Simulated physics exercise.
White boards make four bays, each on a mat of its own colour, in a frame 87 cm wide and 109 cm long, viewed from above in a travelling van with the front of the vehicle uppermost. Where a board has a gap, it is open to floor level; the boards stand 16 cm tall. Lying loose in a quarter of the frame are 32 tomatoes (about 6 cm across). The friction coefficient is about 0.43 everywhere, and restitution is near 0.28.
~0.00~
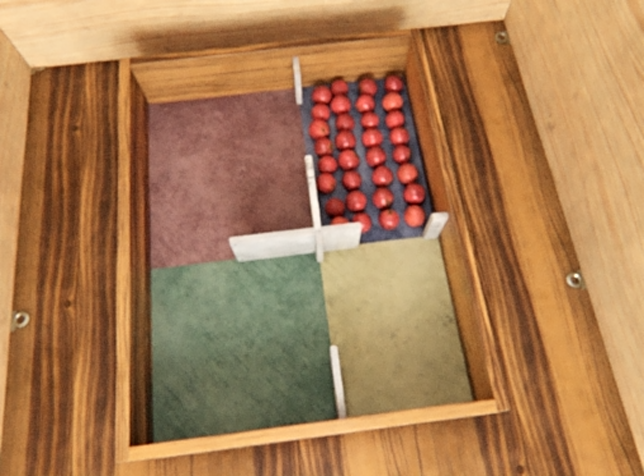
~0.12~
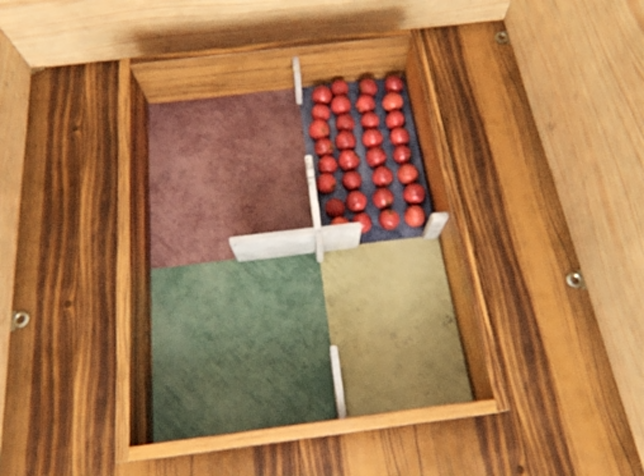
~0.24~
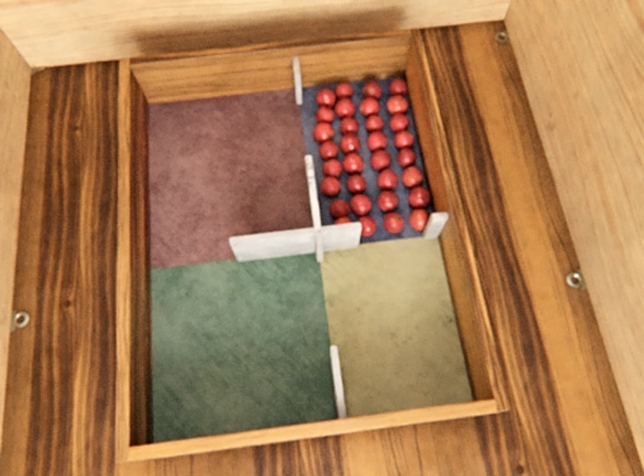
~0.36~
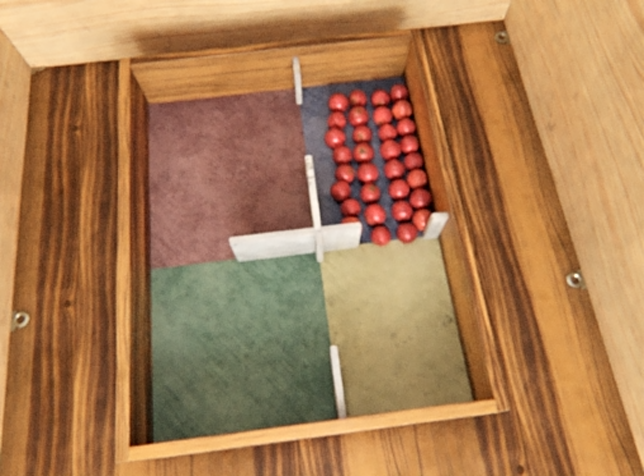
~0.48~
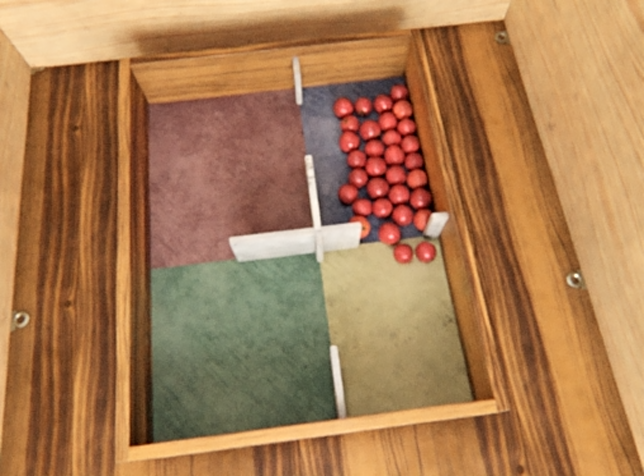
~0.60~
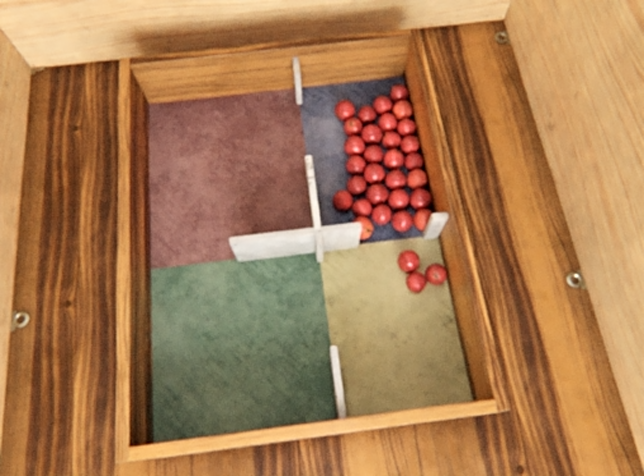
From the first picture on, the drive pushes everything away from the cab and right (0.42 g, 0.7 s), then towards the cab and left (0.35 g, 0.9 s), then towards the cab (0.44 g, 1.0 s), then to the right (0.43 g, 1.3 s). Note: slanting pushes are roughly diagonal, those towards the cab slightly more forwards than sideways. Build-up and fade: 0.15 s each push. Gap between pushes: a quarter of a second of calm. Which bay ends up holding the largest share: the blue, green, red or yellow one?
The blue one.
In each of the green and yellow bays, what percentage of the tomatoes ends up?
The green bay holds 0 per cent and the yellow bay 0 per cent.
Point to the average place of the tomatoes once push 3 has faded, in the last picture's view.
At about (294, 116).
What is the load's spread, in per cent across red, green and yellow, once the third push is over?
The load sits as red 40 per cent, green 0 per cent and yellow 0 per cent.
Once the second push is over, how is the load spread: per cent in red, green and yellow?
At that point the shares are red 20, green 10 and yellow 0 per cent.
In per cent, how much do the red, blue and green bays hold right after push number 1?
Red 0, blue 90, green 0 %.
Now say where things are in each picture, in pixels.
The first frame shows middle of the blue mat (365, 156); middle of the green mat (240, 344); middle of the red mat (228, 172); middle of the yellow mat (394, 324); 32 in the blue bay; the tomato farthest behind, in the direction of the first push, is at (322, 96).
In the second frame, 32 in the blue bay; the tomato farthest behind, in the direction of the first push, is at (322, 96).
In the third frame, 32 in the blue bay; the tomato farthest behind, in the direction of the first push, is at (326, 99).
In the fourth frame, 32 in the blue bay; the tomato farthest behind, in the direction of the first push, is at (338, 103).
In the fifth frame, 30 in the blue bay and 2 in the yellow bay; the tomato farthest behind, in the direction of the first push, is at (343, 108).
In the sixth frame, 29 in the blue bay and 3 in the yellow bay; the tomato farthest behind, in the direction of the first push, is at (345, 111).
After push 1 (0.94 s), 28 in the blue bay and 4 in the yellow bay.
After push 2 (2.09 s), 8 in the red bay, 21 in the blue bay, 2 in the green bay and 1 in the yellow bay.
After push 3 (3.34 s), 14 in the red bay, 16 in the blue bay, 1 in the green bay and 1 in the yellow bay.
After push 4 (4.89 s), 7 in the red bay, 23 in the blue bay, 1 in the green bay and 1 in the yellow bay.
Final count (at 5.20 s), 7 in the red bay, 23 in the blue bay, 1 in the green bay and 1 in the yellow bay.
